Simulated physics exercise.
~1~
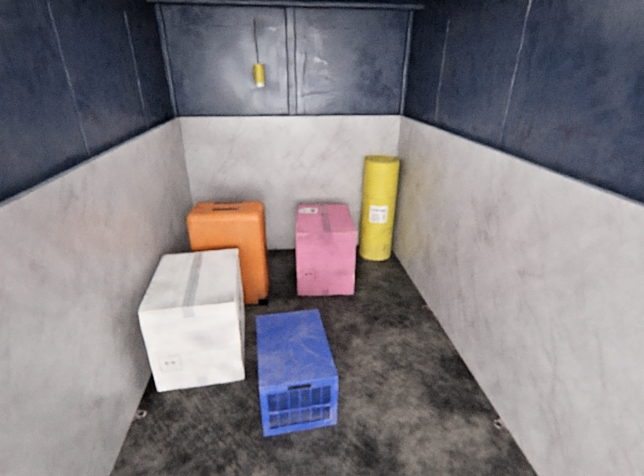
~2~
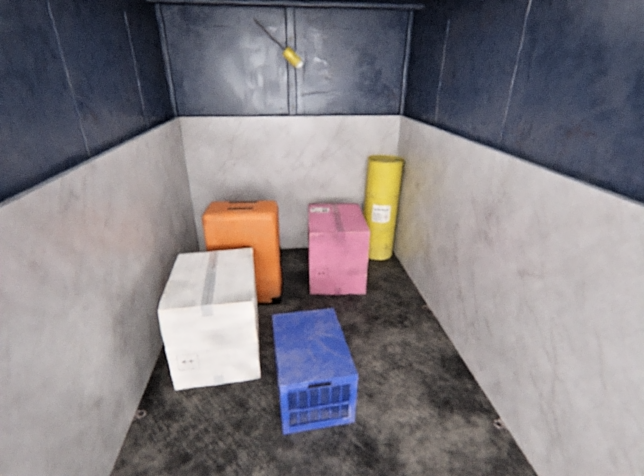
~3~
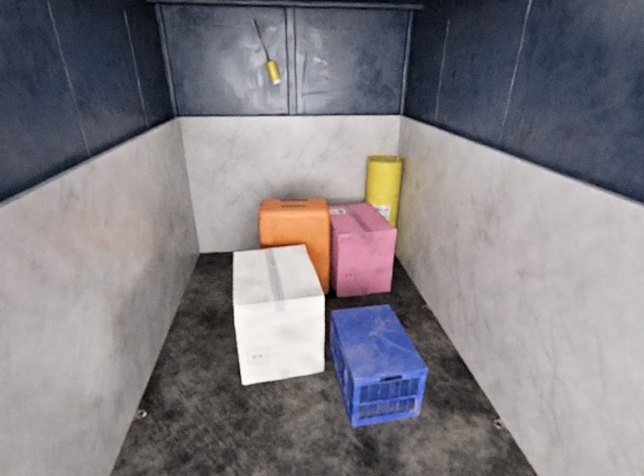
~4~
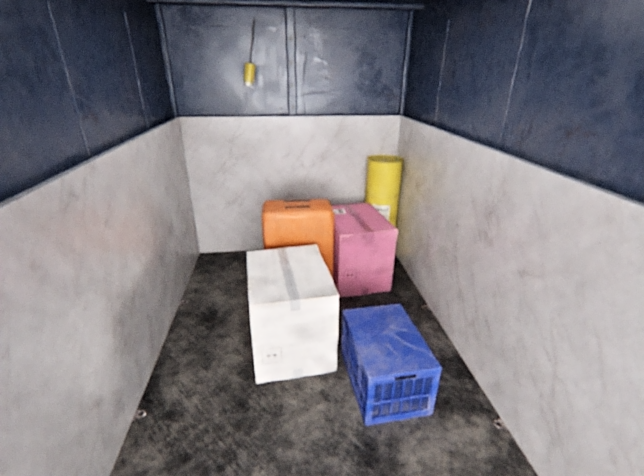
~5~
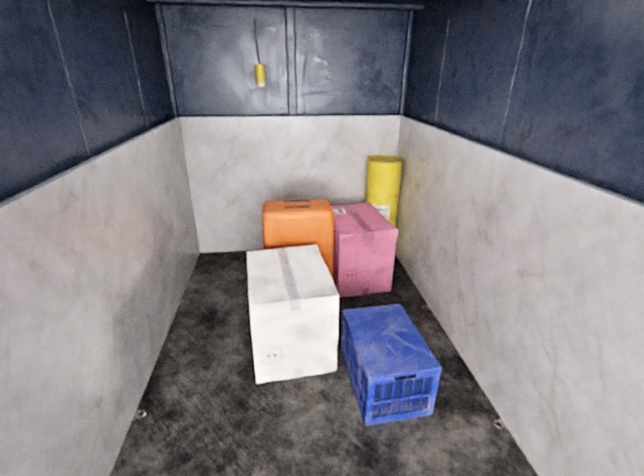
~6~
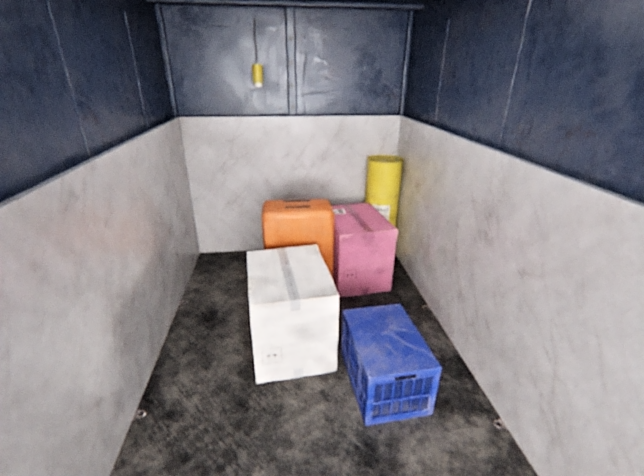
White box, orange case, pink box and blue crate sliding right across a van floor, then resting near the yellow drum.
